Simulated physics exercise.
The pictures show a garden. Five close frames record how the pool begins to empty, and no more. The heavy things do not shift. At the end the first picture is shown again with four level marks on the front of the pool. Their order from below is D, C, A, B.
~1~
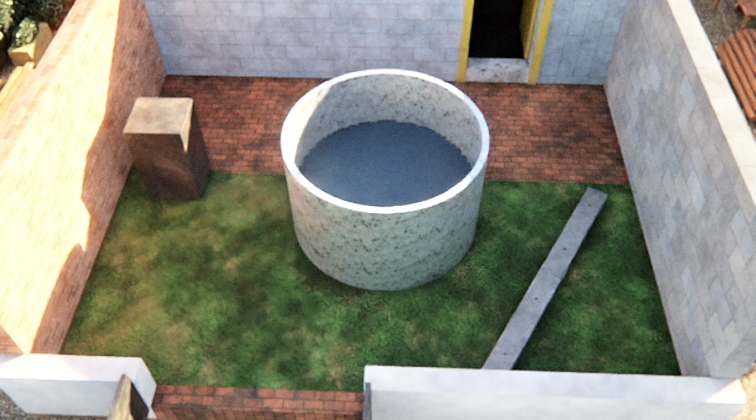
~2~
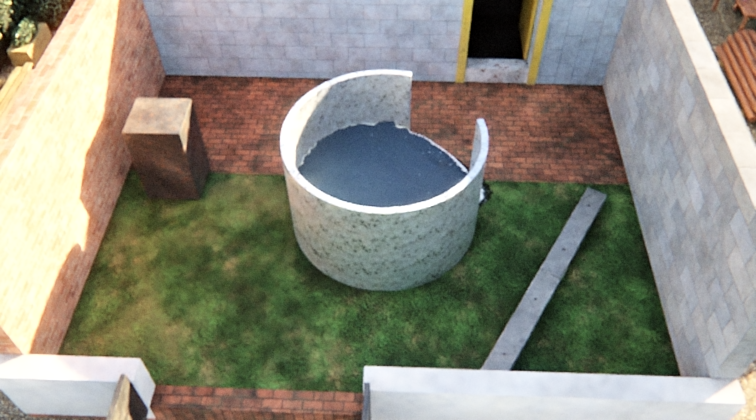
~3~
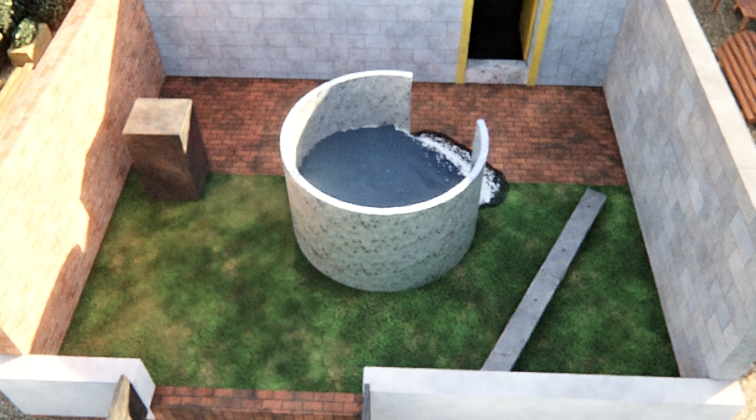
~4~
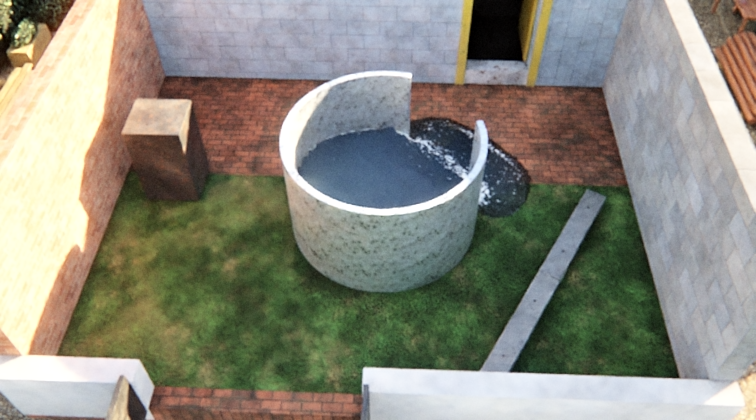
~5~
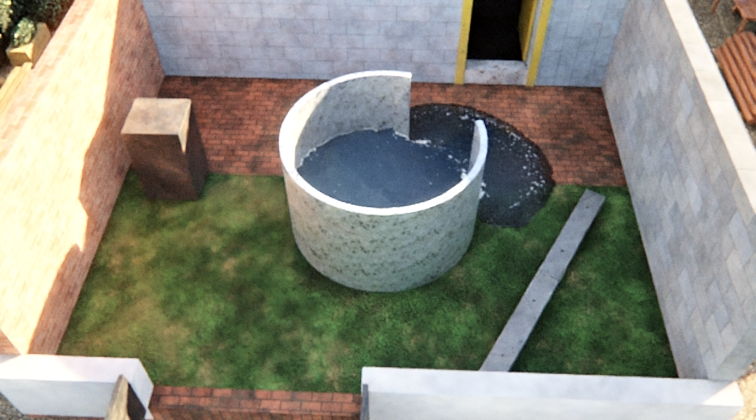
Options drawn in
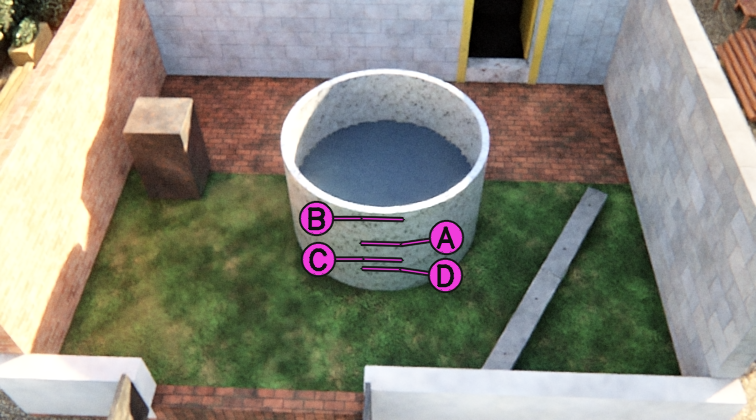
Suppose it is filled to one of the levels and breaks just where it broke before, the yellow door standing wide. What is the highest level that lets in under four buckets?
Go for C.
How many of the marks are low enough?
Two.
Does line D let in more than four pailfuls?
No, that is safe.
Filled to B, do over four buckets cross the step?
Yes.
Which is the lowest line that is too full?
A it is.
In magenta, A at (381, 243); B at (381, 219); C at (381, 259); D at (381, 269); from the bottom up D, C, A, B.
For line A, about 11 bucketfuls get in.
For line B, dozens of bucketfuls pour in.
For line C, a splash gets over, under a bucket.
For line D, nothing gets over.
